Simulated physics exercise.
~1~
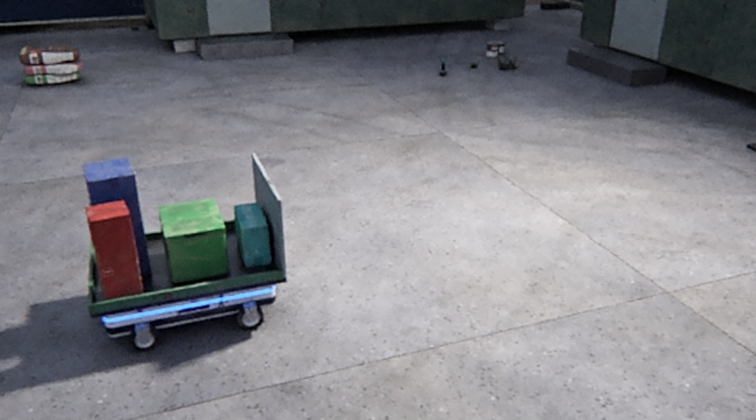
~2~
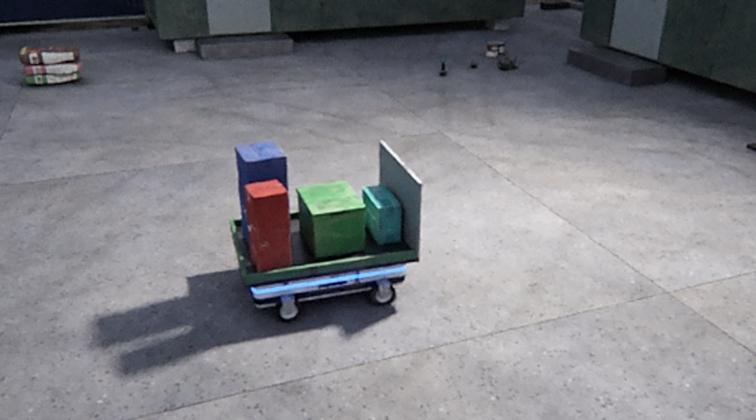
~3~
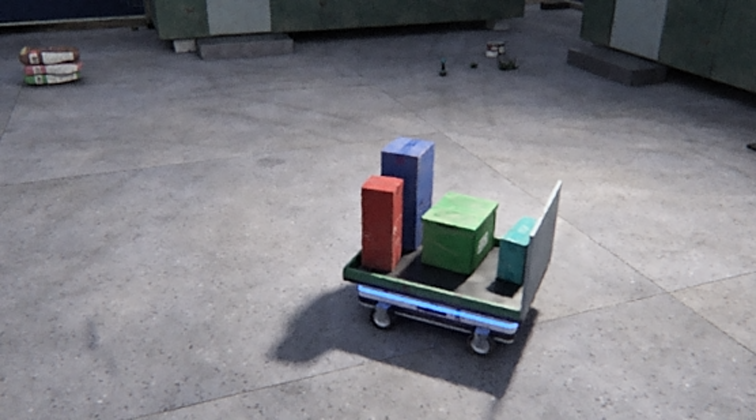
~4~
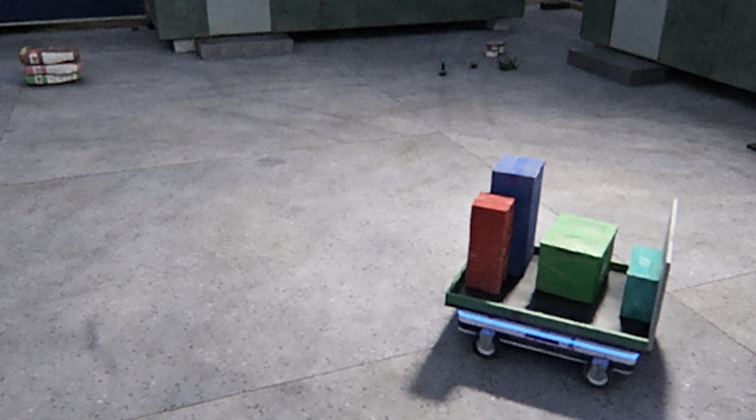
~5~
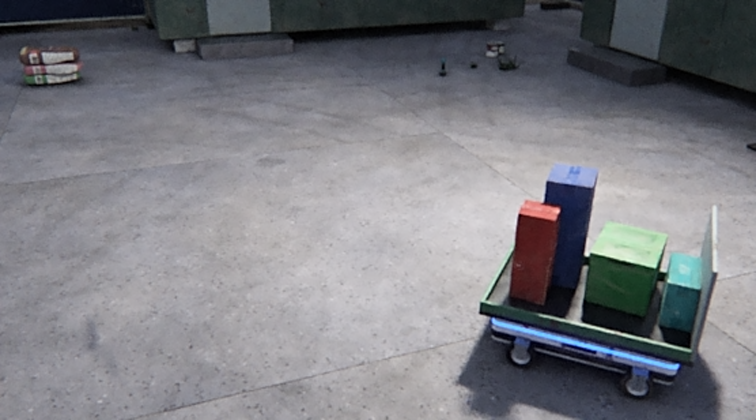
A low delivery cart with a flat deck, a raised lip and a tall pale board at its right end stands at the left of a grey paved floor, seen from above by a still camera. It carries a tall blue box behind a red one at the left, a green tote in the middle and a small turquoise parcel near the board. The cart rolls right, board first, then curves toward the viewer as it crosses the floor. Its load shifts a little on the deck. It ends at the lower right, with the red box and all the others still upright aboard.
